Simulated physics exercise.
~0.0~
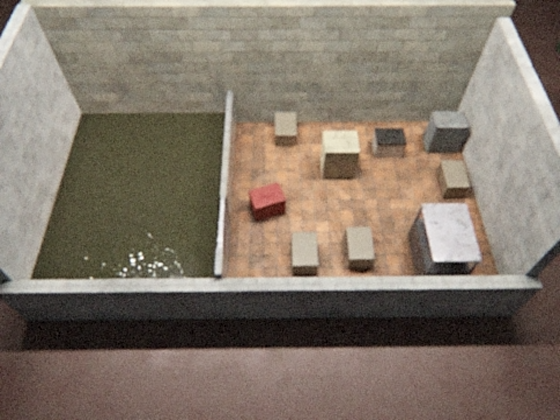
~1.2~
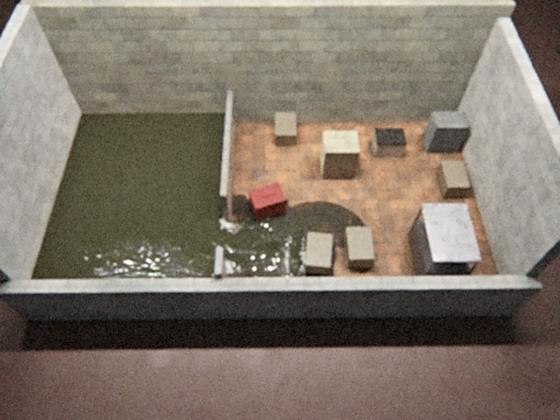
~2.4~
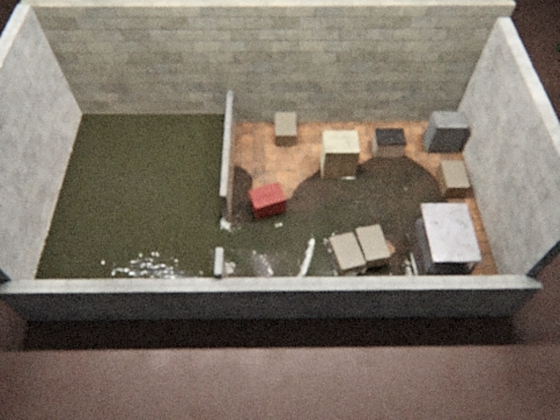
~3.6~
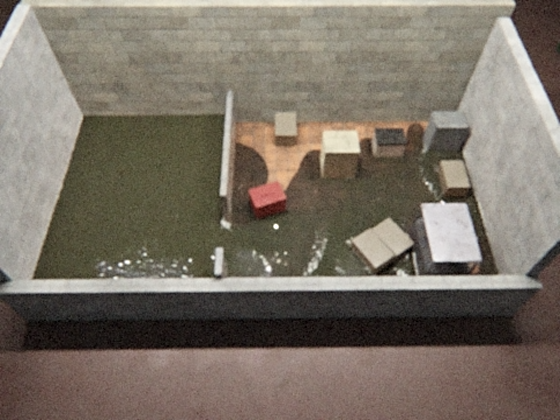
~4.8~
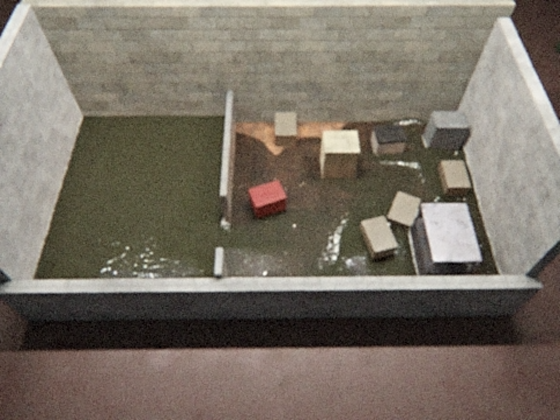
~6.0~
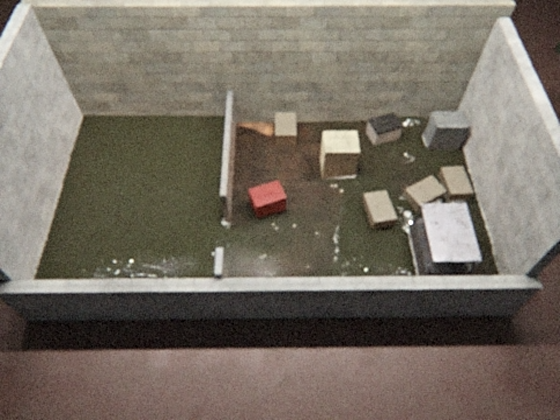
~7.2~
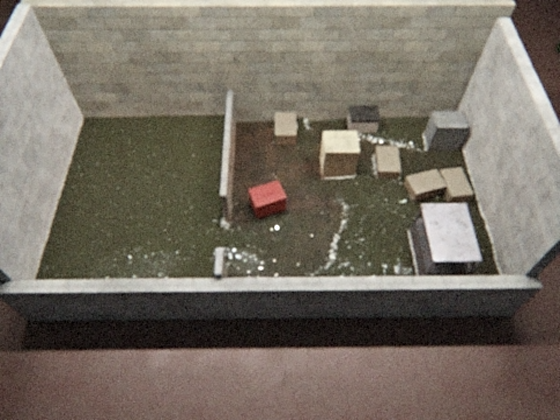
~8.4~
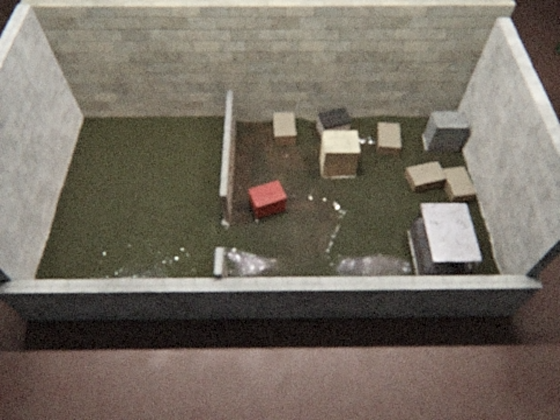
A store with pale block walls has an inner room, its left side filled with dark water and its right side a dry tiled floor scattered with crates and chests. The door in the dividing wall gives way, and water pours through near the front, spreading across the tiles. Two tan crates at the front slide right together, then separate and drift toward the back. The flood covers the remaining floor while a dark-topped box near the back wall floats left. At the end, one tan crate sits near the back, the other by the right wall, and the red chest remains in place.
